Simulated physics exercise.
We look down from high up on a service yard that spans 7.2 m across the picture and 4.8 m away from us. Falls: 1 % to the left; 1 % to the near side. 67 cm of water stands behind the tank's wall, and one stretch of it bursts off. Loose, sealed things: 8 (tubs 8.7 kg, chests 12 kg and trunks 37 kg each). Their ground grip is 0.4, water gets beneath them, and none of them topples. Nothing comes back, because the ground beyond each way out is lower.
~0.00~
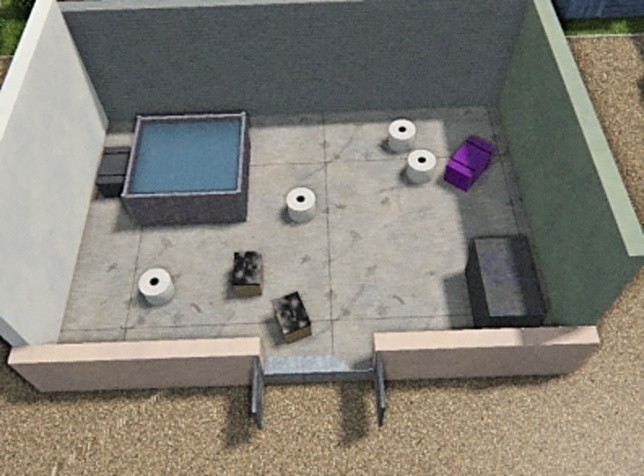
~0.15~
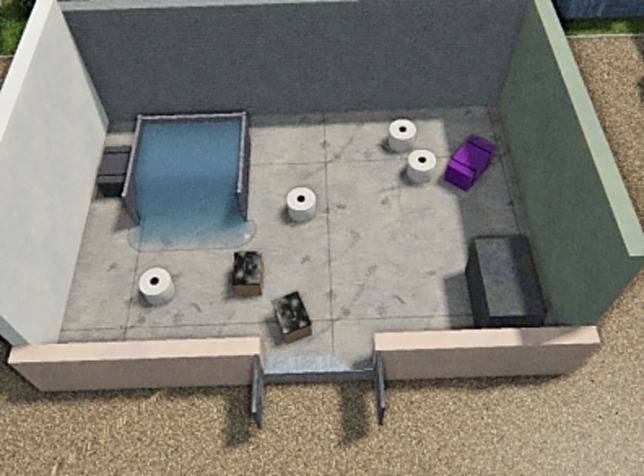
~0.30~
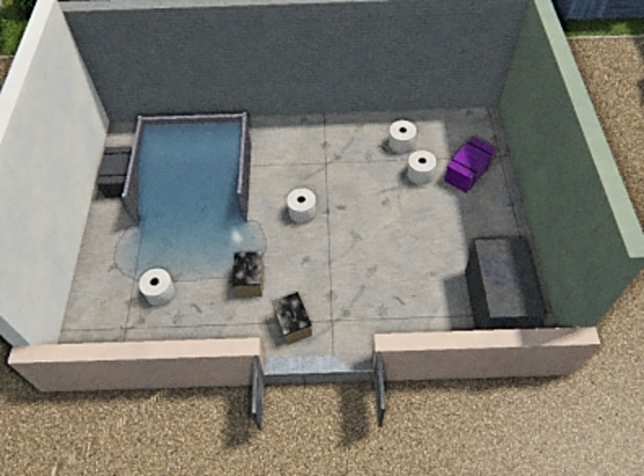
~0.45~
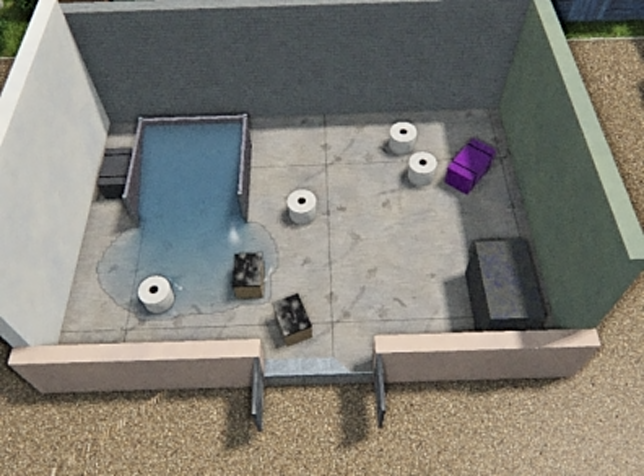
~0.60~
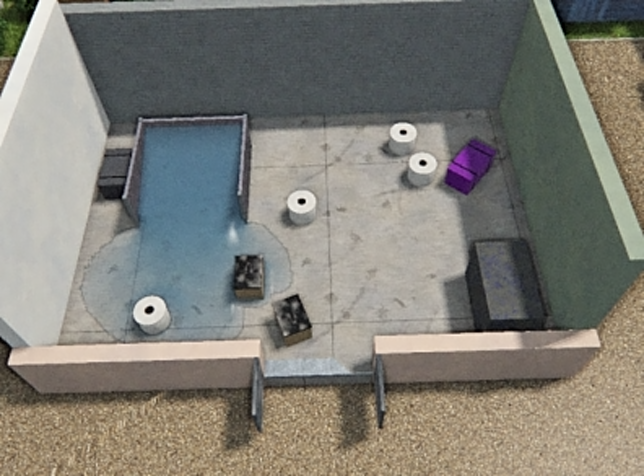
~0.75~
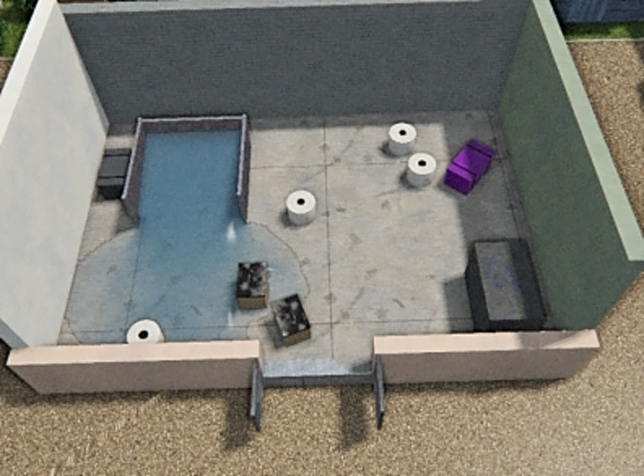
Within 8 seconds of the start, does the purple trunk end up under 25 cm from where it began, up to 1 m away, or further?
The way I see it, it stays in its spot.
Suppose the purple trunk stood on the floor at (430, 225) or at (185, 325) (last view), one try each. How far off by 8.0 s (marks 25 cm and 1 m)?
Run one, it remains planted; run two, it gets swept far.
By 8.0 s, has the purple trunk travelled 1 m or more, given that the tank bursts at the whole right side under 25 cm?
The purple trunk simply gets swept away.
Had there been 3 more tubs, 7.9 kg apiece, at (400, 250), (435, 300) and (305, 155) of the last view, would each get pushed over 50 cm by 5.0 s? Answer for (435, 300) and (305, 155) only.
One by one: Beyond it, then within it.
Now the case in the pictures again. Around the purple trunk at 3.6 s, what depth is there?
The depth there is around 0 cm.
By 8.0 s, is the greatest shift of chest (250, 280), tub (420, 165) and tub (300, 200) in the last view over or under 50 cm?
Taking them in order: Exceeded, fell shy and fell shy.
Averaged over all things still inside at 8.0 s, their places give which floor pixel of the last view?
Close to (313, 193).
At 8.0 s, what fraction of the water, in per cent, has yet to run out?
86 % or so.
After 1.6 s the purple trunk is near (472, 160), 0.0 m from its start, aground; 0 of 8 are out; 2 afloat.
After 3.6 s the purple trunk is near (472, 160), 0.0 m from its start, aground; 1 of 8 are out; 1 afloat.
After 5.6 s the purple trunk is near (472, 160), 0.0 m from its start, aground; 1 of 8 are out; 3 afloat.
After 8.0 s the purple trunk is near (472, 160), 0.0 m from its start, aground; 1 of 8 are out; 1 afloat.
